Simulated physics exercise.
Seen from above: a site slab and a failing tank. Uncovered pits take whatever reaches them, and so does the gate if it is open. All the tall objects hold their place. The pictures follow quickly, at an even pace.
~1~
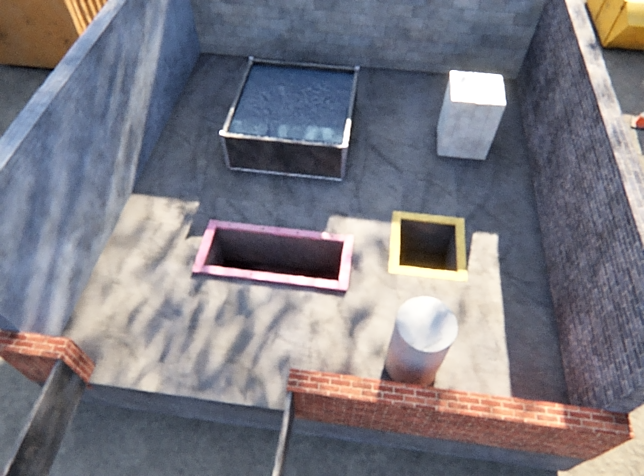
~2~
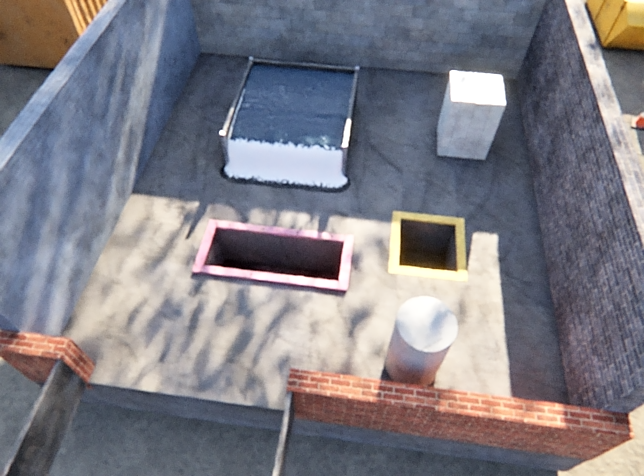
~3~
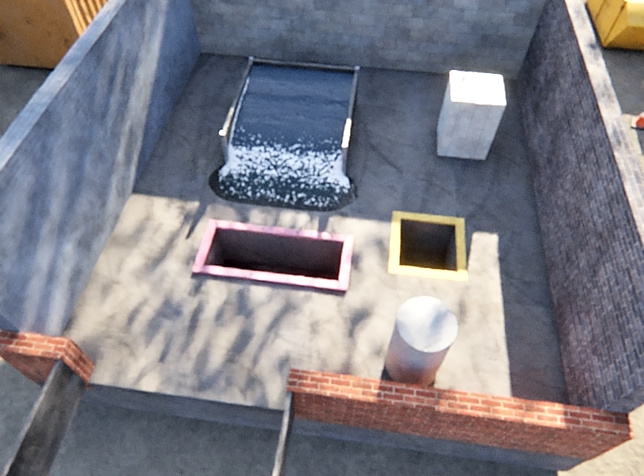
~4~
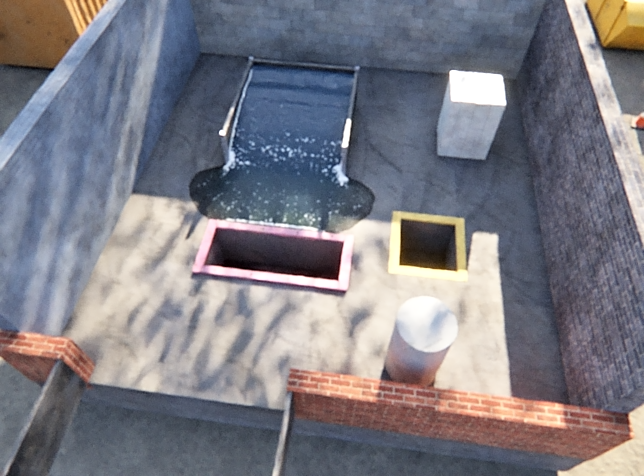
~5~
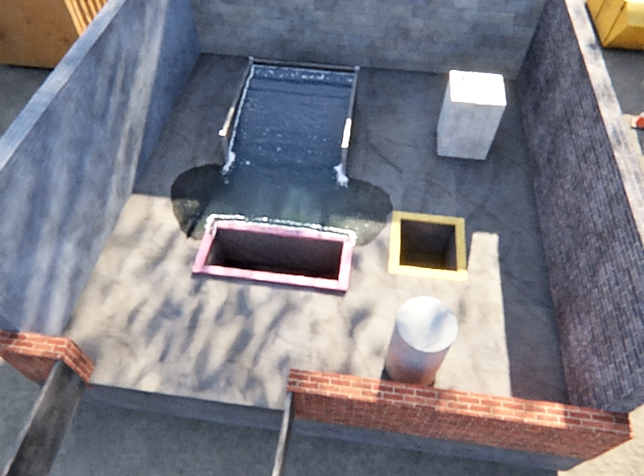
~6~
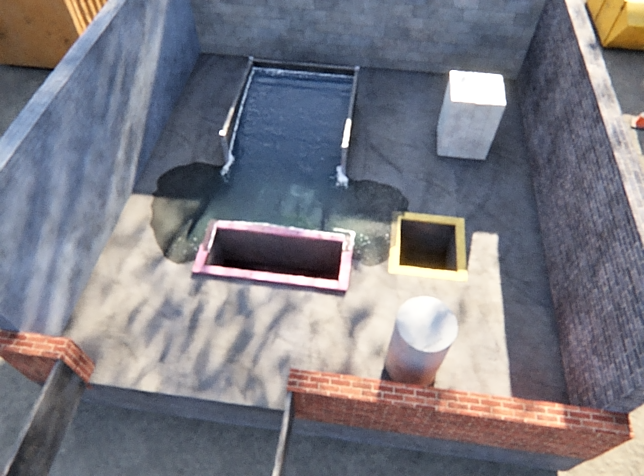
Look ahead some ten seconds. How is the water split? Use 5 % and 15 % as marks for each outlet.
One by one: The gate takes between 5 and 15 %; the pink pit takes more than 15 %; the yellow pit takes between 5 and 15 %.
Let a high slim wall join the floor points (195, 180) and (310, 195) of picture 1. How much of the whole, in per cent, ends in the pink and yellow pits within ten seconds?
Parts in a hundred: Pink 20, yellow 20.
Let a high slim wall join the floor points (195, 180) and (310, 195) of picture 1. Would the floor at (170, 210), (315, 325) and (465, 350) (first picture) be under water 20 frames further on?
One after the other: Wet, no water, covered.
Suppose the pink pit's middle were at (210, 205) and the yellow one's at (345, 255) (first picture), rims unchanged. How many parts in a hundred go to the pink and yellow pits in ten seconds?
In per cent: Pink 40, yellow 25.
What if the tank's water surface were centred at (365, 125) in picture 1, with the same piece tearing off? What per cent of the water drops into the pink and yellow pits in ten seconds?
Parts in a hundred: Pink 35, yellow 30.
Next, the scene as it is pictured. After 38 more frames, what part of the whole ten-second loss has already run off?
Near 90 in a hundred.
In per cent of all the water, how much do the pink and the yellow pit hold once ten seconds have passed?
Near 52 and 10 in a hundred.
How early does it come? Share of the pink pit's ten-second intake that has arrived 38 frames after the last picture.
Roughly 100 per cent.
A moment on, water covers 25 % of the floor; the gate 0 %, the pink pit 20 %, the yellow pit 1 %.
Next, water covers 30 % of the floor; the gate 0 %, the pink pit 37 %, the yellow pit 2 %.
Then, water covers 30 % of the floor; the gate 2 %, the pink pit 48 %, the yellow pit 4 %.
Later, water covers 45 % of the floor; the gate 6 %, the pink pit 52 %, the yellow pit 6 %.
In the end, water covers 65 % of the floor; the gate 9 %, the pink pit 53 %, the yellow pit 9 %.
